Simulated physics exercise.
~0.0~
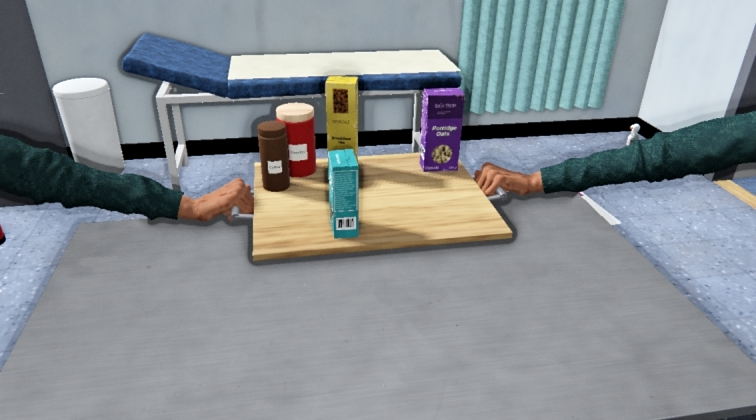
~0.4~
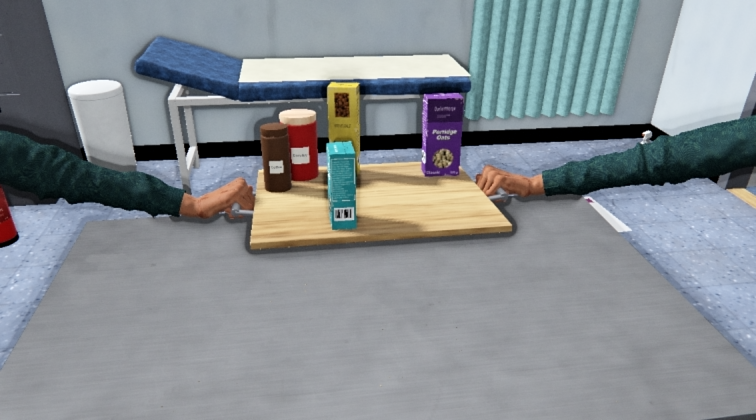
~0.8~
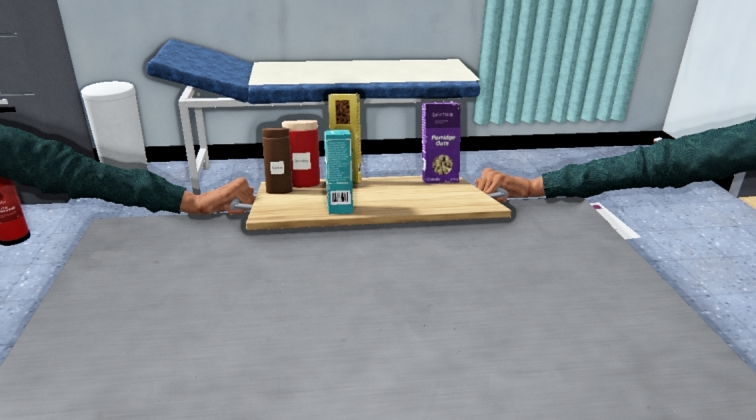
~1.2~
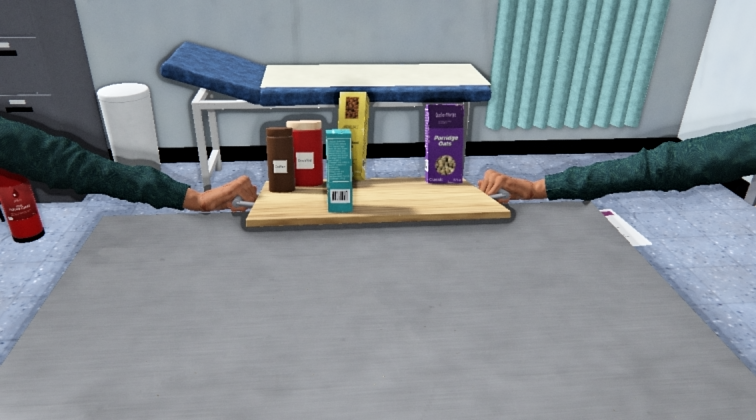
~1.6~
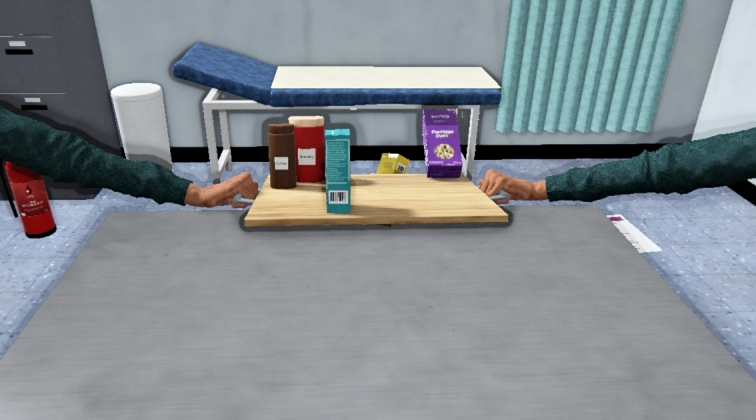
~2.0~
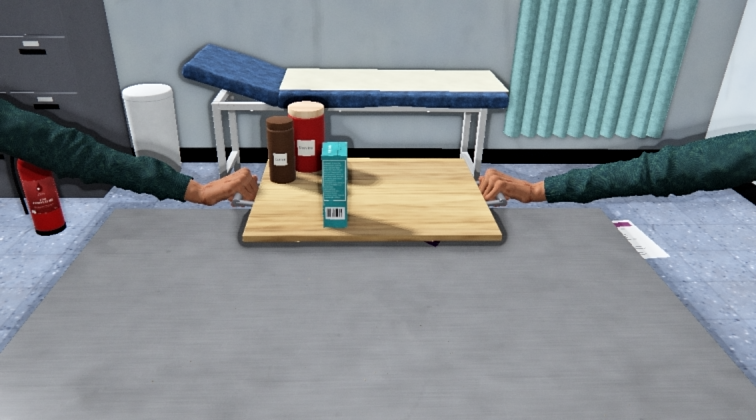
A wooden tray held by two hands tips away from the viewer, carrying two jars and three cartons. The yellow carton topples off the far edge, the purple one follows, and the tray levels with both jars and the turquoise carton still standing.
